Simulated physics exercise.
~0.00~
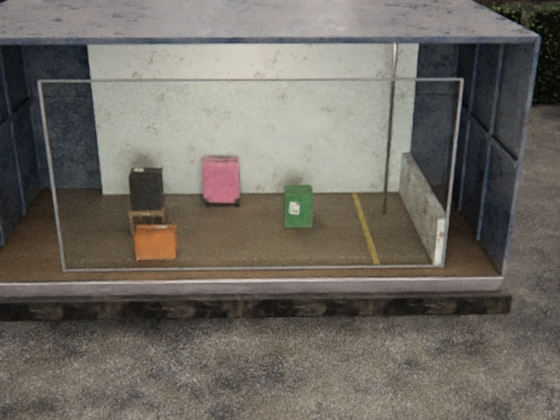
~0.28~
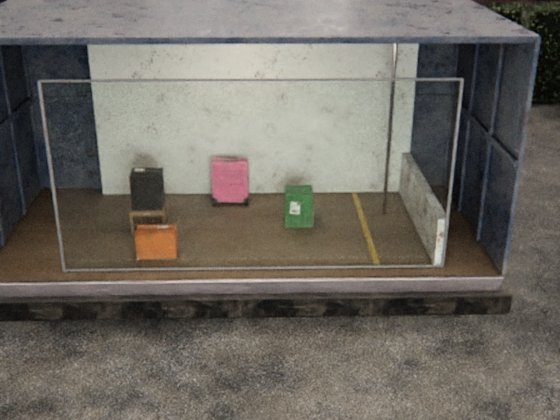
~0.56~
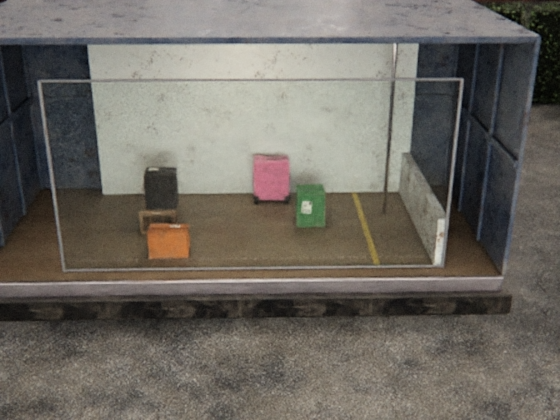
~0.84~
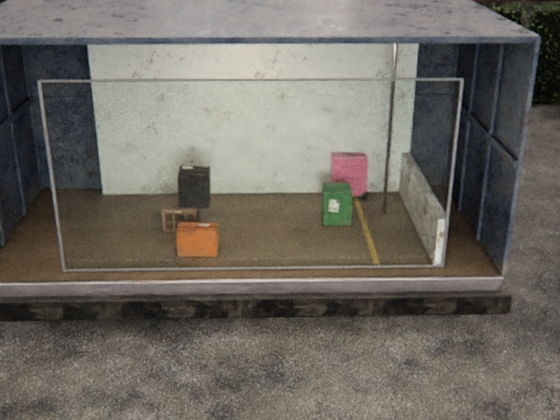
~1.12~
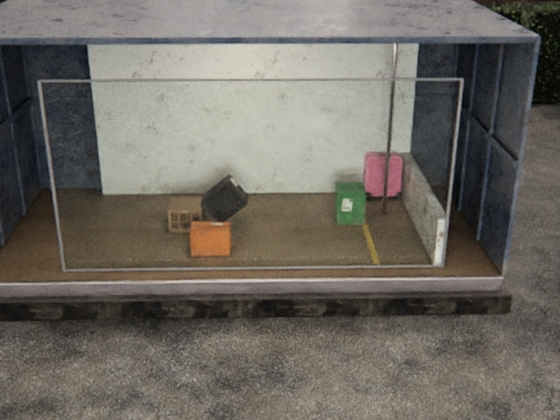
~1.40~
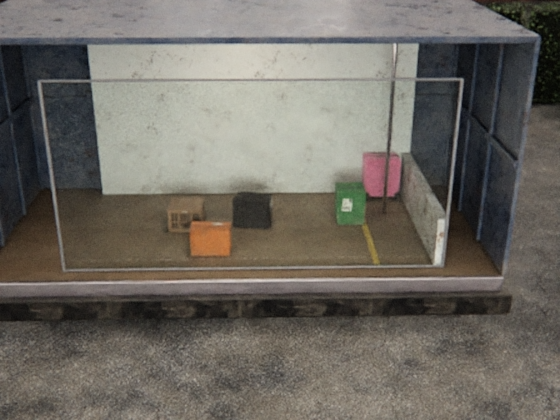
An open-fronted bay with blue-grey side walls and a pale back wall is seen from the front and slightly above, behind a thin rectangular outline. On its brown floor, a black pack stands on a brown crate behind an orange carton at left, with a pink wheeled case near the middle and a green carton right of it, short of a yellow line. The pink case slides right first, then everything else follows. It passes behind the green carton and crosses the line. The black pack tips rightward off the crate and ends on its side, while the crate and both cartons stop upright before the line.
